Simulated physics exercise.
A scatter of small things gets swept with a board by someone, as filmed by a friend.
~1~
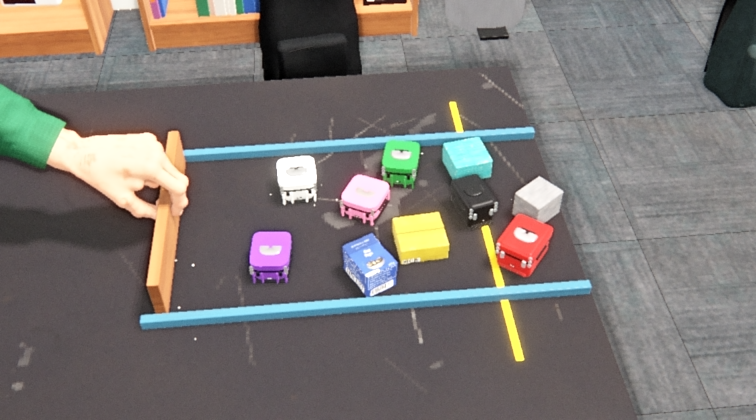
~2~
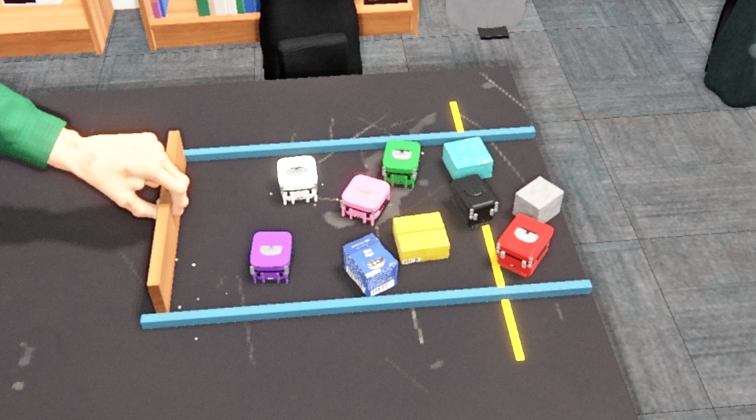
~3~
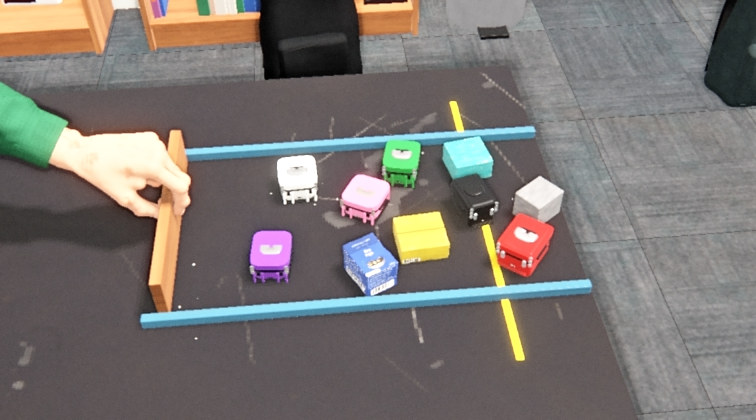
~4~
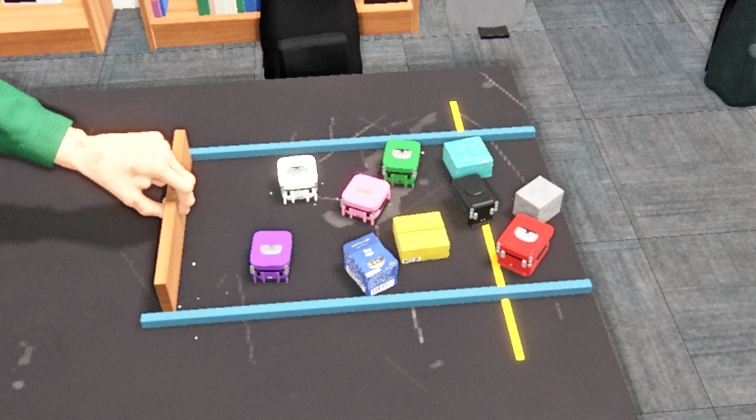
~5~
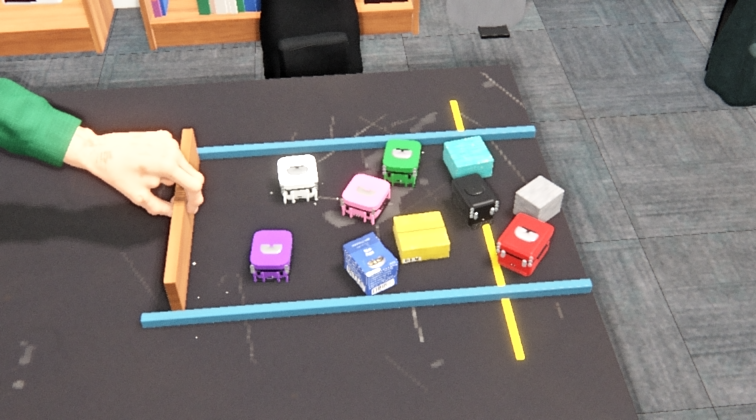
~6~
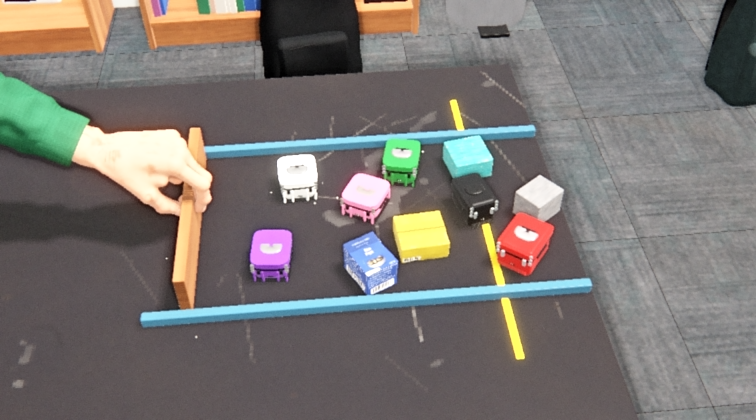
A hand in a green sleeve slid a wooden board a short way to the right between two blue strips, while the colourful little cases and blocks scattered on the dark table stayed still.
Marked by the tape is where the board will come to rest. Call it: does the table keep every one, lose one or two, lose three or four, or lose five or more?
It loses three or four.
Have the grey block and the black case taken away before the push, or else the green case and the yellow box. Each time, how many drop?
Try one: 2; try two: 2.
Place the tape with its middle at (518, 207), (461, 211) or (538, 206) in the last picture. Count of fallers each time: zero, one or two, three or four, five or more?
Place by place, the answers come out as five or over; zero; five or more.
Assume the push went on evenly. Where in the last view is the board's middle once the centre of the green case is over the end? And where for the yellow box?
The middle is at (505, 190) when it's the green case, and at (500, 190) when it's the yellow box.
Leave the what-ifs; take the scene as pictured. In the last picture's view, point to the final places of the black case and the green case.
The black case finishes at (533, 182); the green case finishes at (520, 152).
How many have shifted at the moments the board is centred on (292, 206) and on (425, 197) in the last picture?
In order, the tallies are 2 and 9.
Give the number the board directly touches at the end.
That would be 3 of them.
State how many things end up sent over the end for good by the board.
All told, 3.
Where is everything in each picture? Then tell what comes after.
In the first picture, grey block (537, 203); red case (524, 246); turquoise block (467, 161); board (168, 217); tape (481, 211).
In the second picture, red case (524, 246); black case (473, 202).
In the third picture, turquoise block (467, 160); white case (298, 180).
In the fourth picture, grey block (538, 202); pink case (366, 200).
In the fifth picture, red case (524, 245); green case (402, 163).
In the sixth picture, grey block (538, 201); red case (524, 244); turquoise block (468, 159); board (191, 214); tape (482, 209).
Soon after, none off yet; grey block at rest near (538, 201); red case at rest near (524, 244); turquoise block at rest near (468, 159).
Then, none off yet; grey block moving near (543, 198); red case moved a little near (550, 249); turquoise block moved about its own width near (518, 156).
At rest, the number that fall off is three or four; fallen, turquoise block, red case and grey block.
